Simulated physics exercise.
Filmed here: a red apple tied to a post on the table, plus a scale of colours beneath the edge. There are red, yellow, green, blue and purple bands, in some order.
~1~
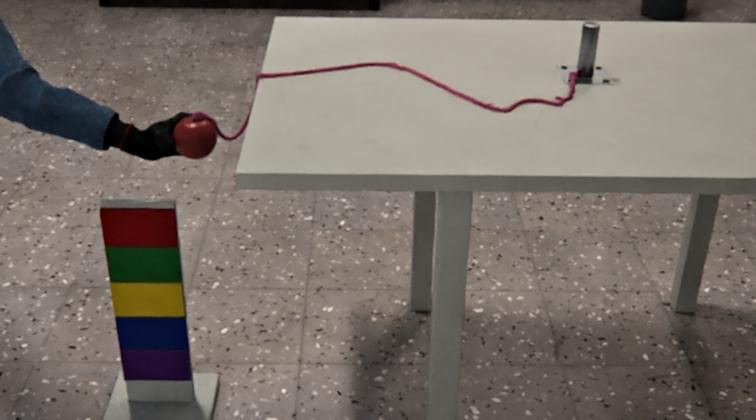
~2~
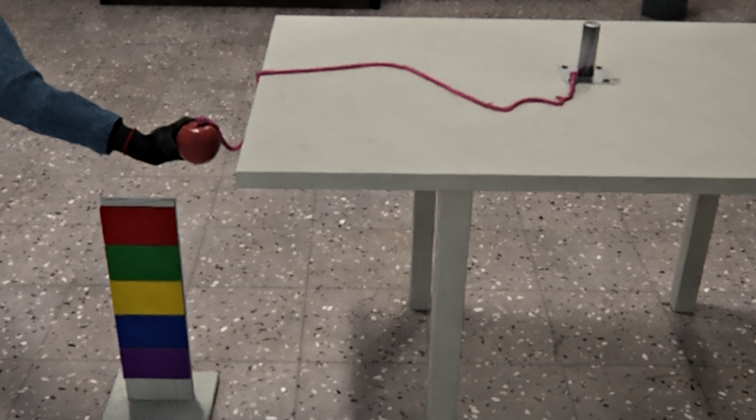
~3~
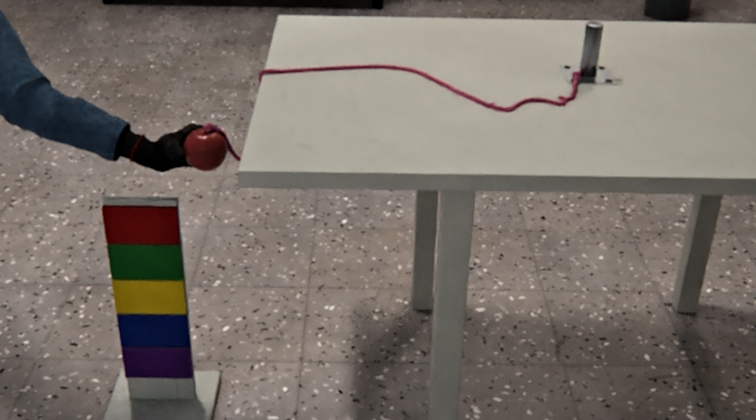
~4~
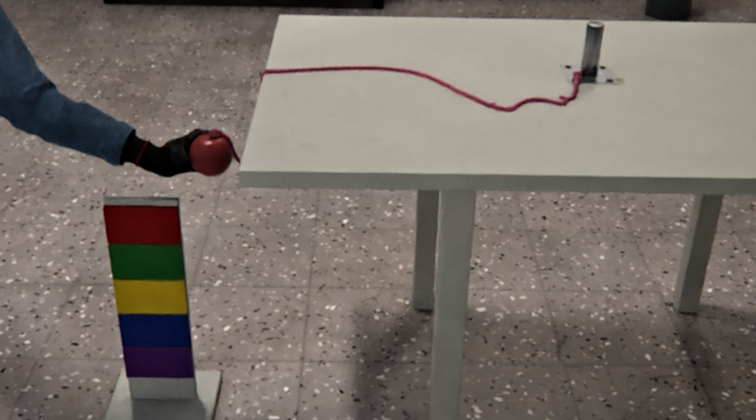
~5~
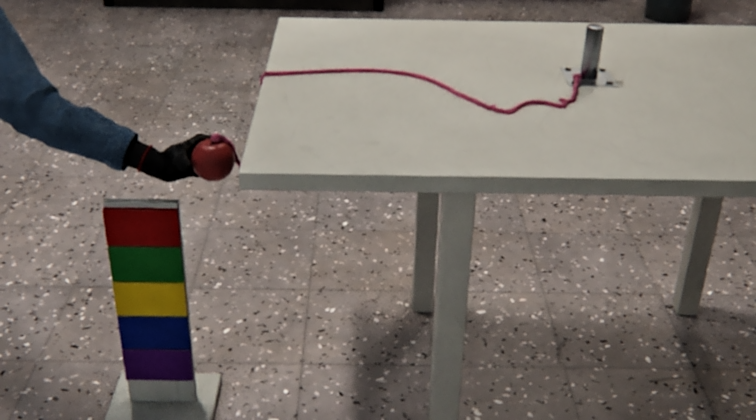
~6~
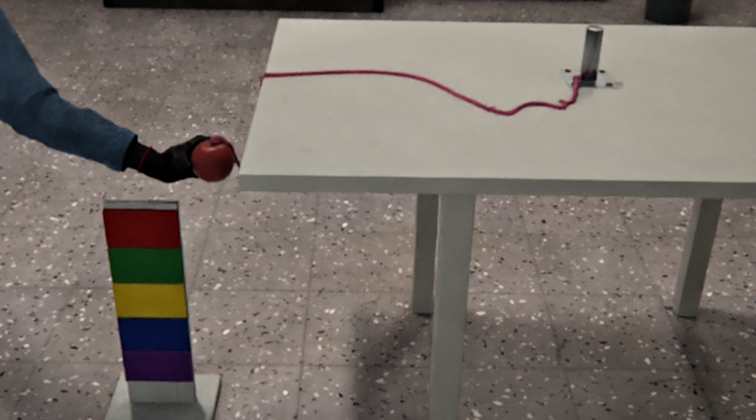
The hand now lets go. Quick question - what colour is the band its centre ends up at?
It's the purple band.
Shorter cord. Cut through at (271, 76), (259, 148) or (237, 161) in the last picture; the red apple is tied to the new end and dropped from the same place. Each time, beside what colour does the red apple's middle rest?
One at a time, the answers are: Red; yellow; blue.
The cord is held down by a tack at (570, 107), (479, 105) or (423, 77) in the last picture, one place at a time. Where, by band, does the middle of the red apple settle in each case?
For the first place it's blue, for the second yellow, and for the third green.
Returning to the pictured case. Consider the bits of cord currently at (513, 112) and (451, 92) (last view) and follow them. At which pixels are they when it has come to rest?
Point one: (423, 87); point two: (335, 92).
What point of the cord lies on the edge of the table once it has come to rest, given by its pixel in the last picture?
Look near (393, 74).
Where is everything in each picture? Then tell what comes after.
In the first picture, red apple (196, 137); red (139, 229); green (143, 266); yellow (147, 301); blue (152, 334); purple (156, 366).
In the second picture, red apple (198, 142); cord through (571, 96) (505, 110) (432, 79) (340, 68) (257, 103).
In the third picture, red apple (205, 149).
In the fourth picture, red apple (211, 155); cord through (574, 96) (508, 110) (435, 79) (328, 69) (261, 117).
In the fifth picture, red apple (213, 159).
In the sixth picture, red apple (213, 161); cord through (574, 100) (508, 114) (434, 83) (327, 73) (262, 122).
Soon after, apple near (231, 362); level with purple.
Then, apple near (295, 353); level with blue.
Further on, apple near (256, 360); level with purple.
At rest, apple near (274, 366); level with purple. Its middle rests at the purple band.
